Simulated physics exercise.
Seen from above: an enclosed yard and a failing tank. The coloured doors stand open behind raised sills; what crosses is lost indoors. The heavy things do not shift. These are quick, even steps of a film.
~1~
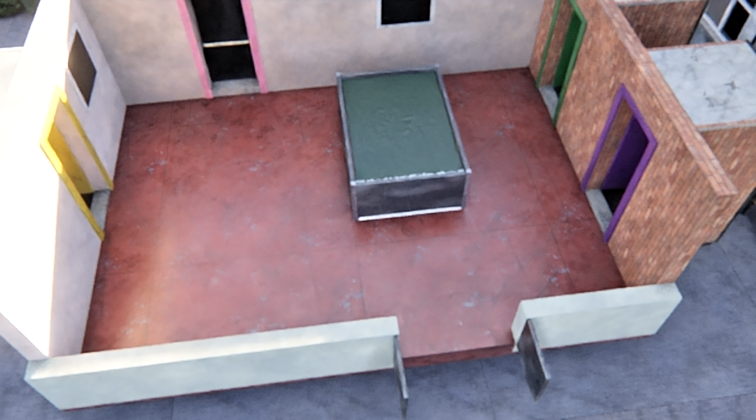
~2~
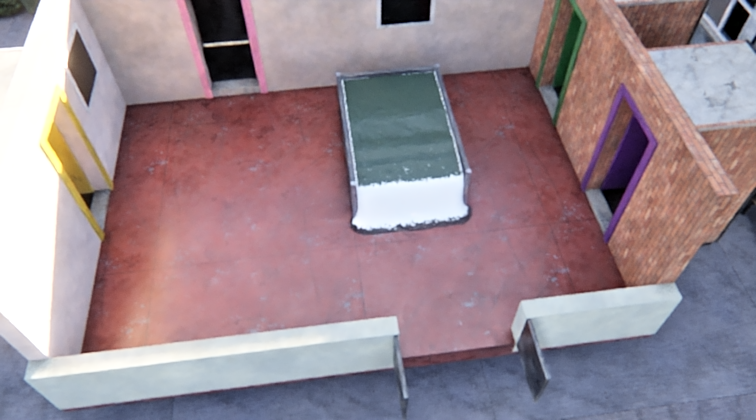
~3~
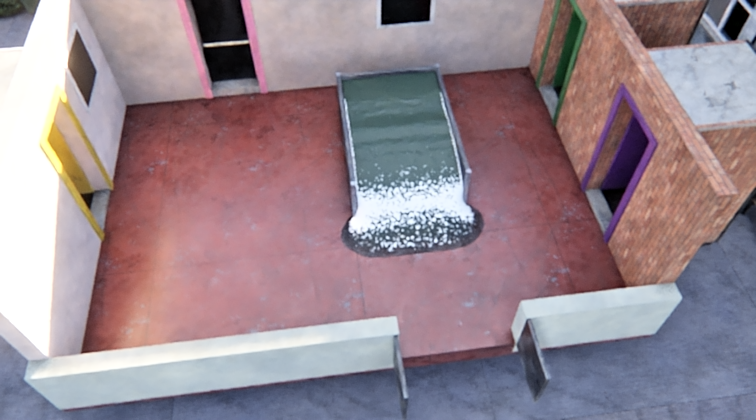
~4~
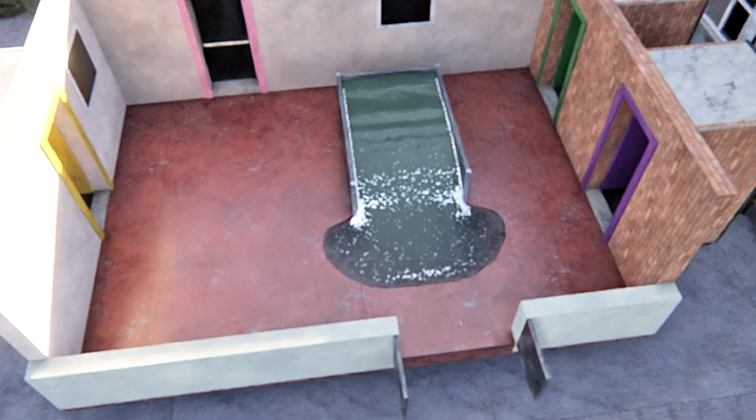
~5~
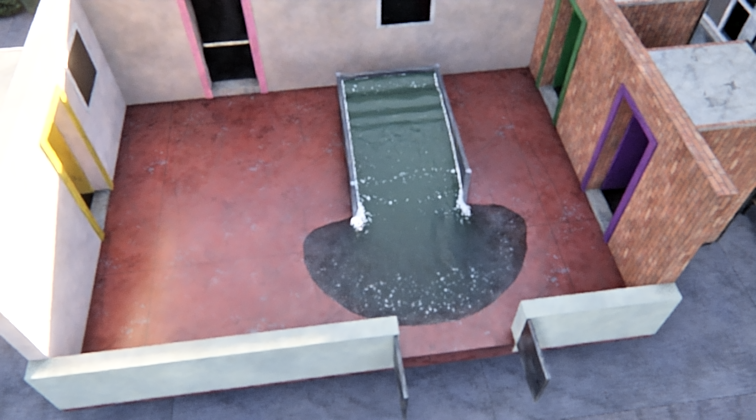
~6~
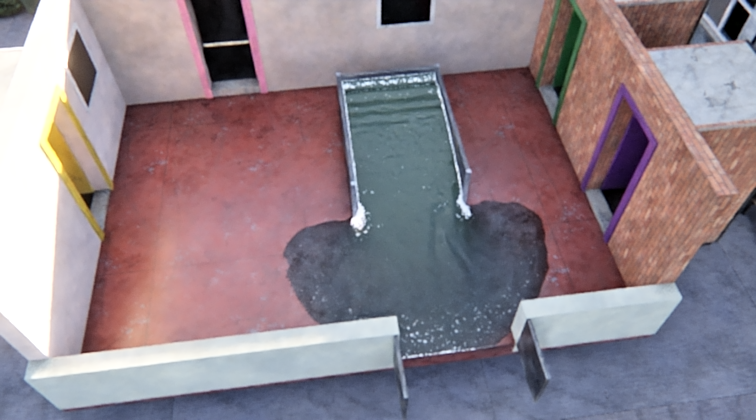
Water lies still in a tank in a walled yard with coloured doorways, then bursts from the tank's near end in a white, foaming sheet. It fans out over the red floor as a dark, rounded pool, widening left and right until it reaches the low front wall and its gap.
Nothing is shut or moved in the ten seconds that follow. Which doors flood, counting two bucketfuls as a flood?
One by one: The pink door admits no more than that; the purple door admits no more than that; the green door admits no more than that; the yellow door admits no more than that.
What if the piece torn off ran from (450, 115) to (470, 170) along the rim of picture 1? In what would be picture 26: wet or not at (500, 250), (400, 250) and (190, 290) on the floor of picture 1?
In that order: Awash, awash, dry.
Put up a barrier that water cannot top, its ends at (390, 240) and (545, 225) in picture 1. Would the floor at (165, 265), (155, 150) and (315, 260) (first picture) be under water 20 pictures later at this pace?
As listed: Awash, dry, flooded.
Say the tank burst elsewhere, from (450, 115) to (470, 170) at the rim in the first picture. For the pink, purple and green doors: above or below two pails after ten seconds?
The pink one takes less; the purple one passes that mark; the green one goes over.
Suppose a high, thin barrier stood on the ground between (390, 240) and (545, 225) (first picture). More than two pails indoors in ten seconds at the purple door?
The purple door is over.
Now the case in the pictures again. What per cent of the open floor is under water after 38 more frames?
Some 75 per cent.
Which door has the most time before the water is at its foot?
Last comes the pink one.
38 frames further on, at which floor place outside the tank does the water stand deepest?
Around (125, 116).
A moment on, water covers 25 % of the floor; the pink door not reached, the purple door not reached, the green door not reached, the yellow door not reached.
Next, water covers 30 % of the floor; the pink door not reached, the purple door wet at the sill, nothing in, the green door not reached, the yellow door not reached.
Then, water covers 50 % of the floor; the pink door not reached, the purple door wet at the sill, nothing in, the green door not reached, the yellow door wet at the sill, nothing in.
Later, water covers 75 % of the floor; the pink door wet at the sill, nothing in, the purple door under two buckets in, the green door wet at the sill, nothing in, the yellow door under two buckets in.
In the end, water covers 95 % of the floor; the pink door wet at the sill, nothing in, the purple door under two buckets in, the green door wet at the sill, nothing in, the yellow door under two buckets in.
